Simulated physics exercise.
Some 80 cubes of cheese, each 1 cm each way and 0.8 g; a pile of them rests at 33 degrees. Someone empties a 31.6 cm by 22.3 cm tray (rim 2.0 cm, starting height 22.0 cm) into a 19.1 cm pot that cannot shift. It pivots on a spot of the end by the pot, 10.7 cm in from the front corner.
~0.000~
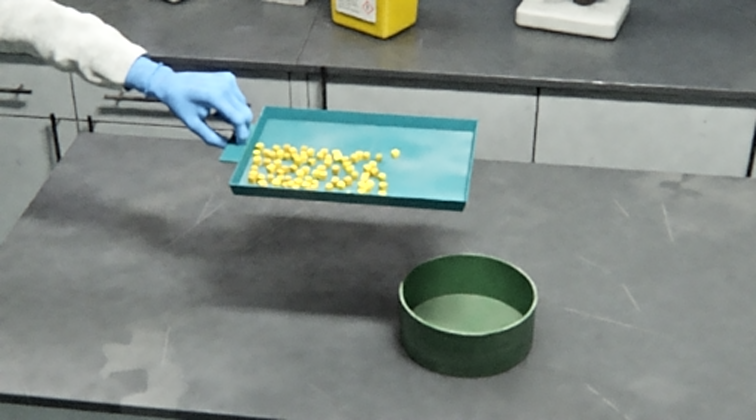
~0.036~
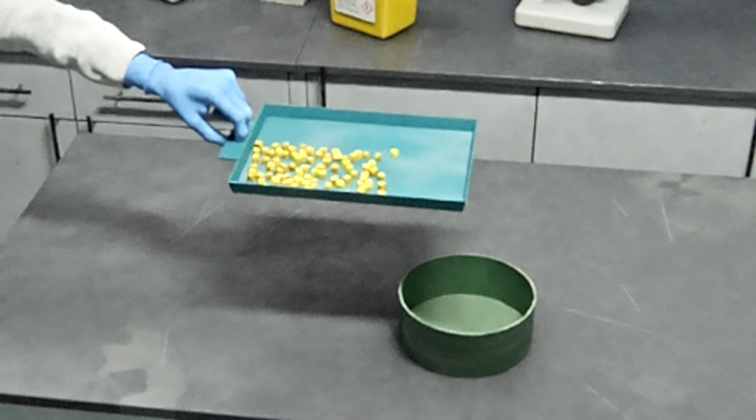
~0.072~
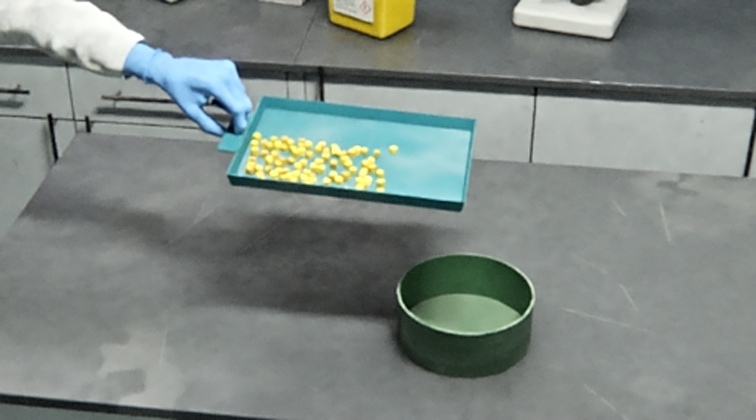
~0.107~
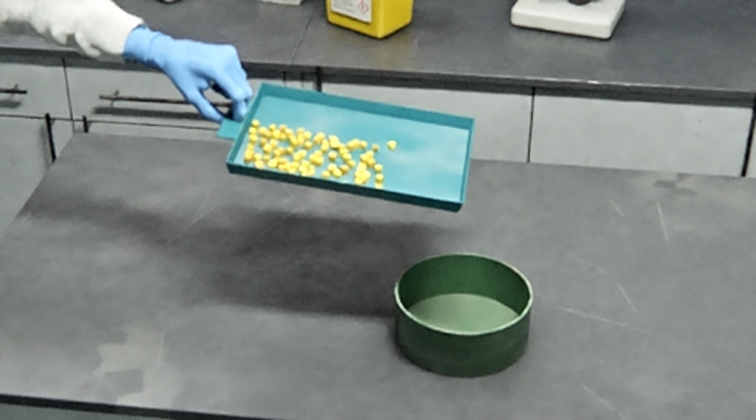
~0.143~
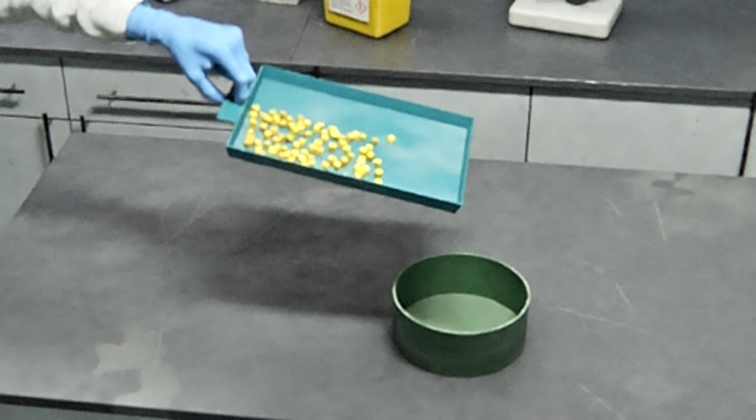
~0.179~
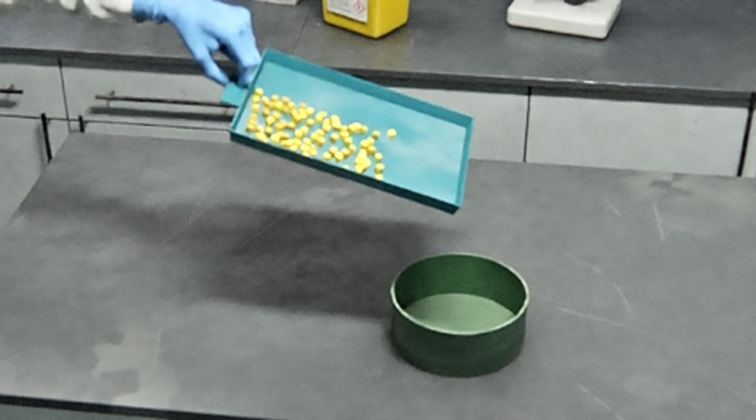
On a grey lab worktop, a blue-gloved hand raising the left end of a teal tray of yellow pieces beside a green pot.
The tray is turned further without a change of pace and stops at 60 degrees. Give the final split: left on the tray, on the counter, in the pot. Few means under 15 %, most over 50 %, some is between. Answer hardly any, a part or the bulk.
Left on the tray: A part; on the counter: A part; in the pot: A part.
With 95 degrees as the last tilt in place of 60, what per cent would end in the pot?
Then about 75 per cent.
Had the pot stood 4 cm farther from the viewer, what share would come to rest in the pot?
It would be near 30 per cent.
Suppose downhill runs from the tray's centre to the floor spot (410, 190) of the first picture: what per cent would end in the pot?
About 70 per cent.
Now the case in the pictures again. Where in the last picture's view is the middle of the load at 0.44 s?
At about (374, 83).
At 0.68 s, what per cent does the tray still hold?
About 75 per cent.
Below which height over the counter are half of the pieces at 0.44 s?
About 38 cm.
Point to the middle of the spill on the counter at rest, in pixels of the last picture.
Around (640, 371).
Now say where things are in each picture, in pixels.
In the first frame, tray tilt 0 degrees, front corners at (233, 182) and (463, 199); middle of the pieces at (321, 170); pot at (468, 292).
In the second frame, tray tilt 1 degrees, front corners at (232, 180) and (463, 199); middle of the pieces at (321, 169).
In the third frame, tray tilt 3 degrees, front corners at (231, 173) and (462, 200), lowest corner right front; middle of the pieces at (319, 164).
In the fourth frame, tray tilt 7 degrees, front corners at (230, 161) and (460, 200), lowest corner right front; middle of the pieces at (318, 156).
In the fifth frame, tray tilt 12 degrees, front corners at (231, 145) and (459, 202), lowest corner right front; middle of the pieces at (318, 145).
In the sixth frame, tray tilt 17 degrees, front corners at (234, 129) and (458, 203), lowest corner right front; middle of the pieces at (319, 135); pot at (460, 291). The tray's pace is about 145 degrees a second.
After 0.34 s, tilt 41 degrees; the tray holds 100 %, the pot 0 %.
Then, at 0.44 s, tilt 55 degrees; the tray holds 100 %, the pot 0 %.
After 0.68 s, tilt 60 degrees; the tray holds 75 %, the pot 0 %.
By 2.1 s all is still; tray 35 %, counter 25 %, pot 40 %.
